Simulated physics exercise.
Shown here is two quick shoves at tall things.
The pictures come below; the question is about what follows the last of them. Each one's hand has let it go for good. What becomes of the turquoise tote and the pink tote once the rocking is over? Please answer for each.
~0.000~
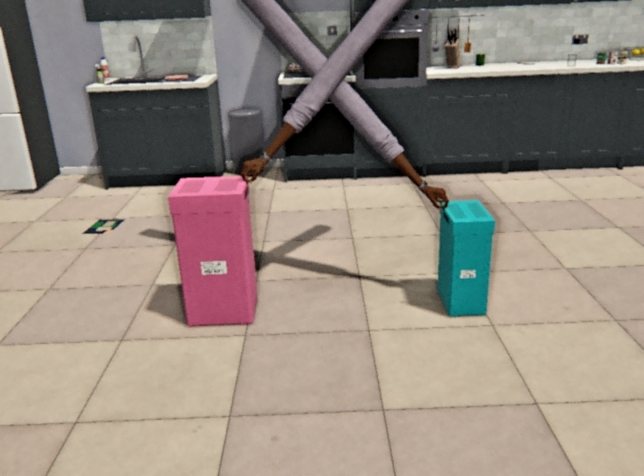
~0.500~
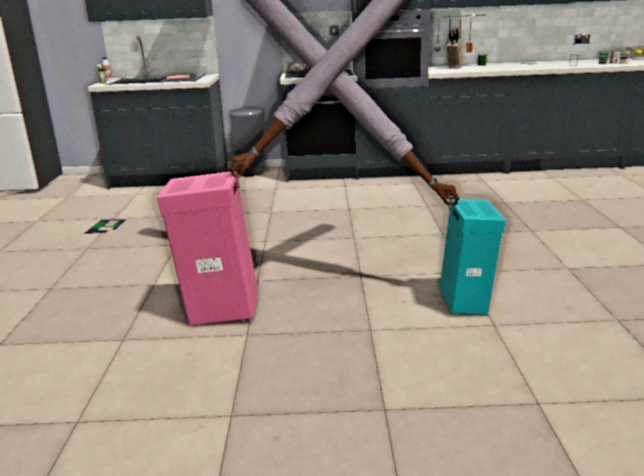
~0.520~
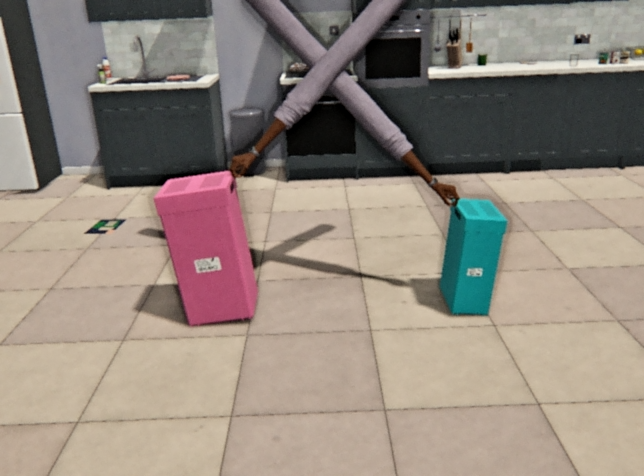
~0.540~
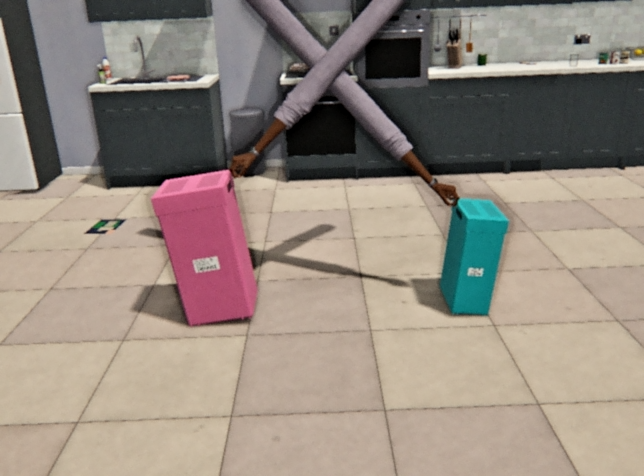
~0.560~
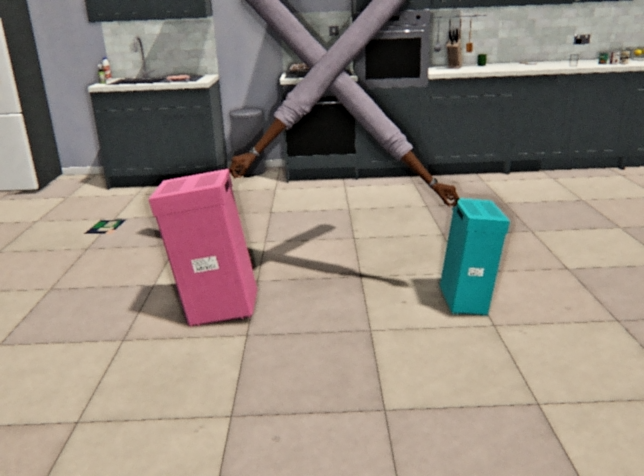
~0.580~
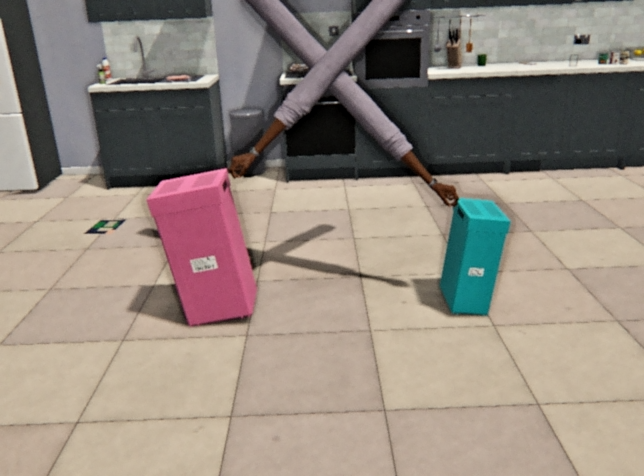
In the end the turquoise tote comes back upright, the pink tote comes back upright.
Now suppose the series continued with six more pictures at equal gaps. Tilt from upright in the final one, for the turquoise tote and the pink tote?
Close to 6° and near 10° off vertical, respectively.
Around 0.84 s, turquoise tote upright near (464, 258); pink tote 7° off upright near (210, 249).
Around 1.04 s, turquoise tote 3° off upright near (463, 258); pink tote 4° off upright near (224, 250).
Around 1.30 s, turquoise tote upright near (465, 258); pink tote upright near (216, 251).
Finally (2.0 s), the turquoise tote rocks back upright, near (465, 258); the pink tote rocks back upright, near (219, 252).
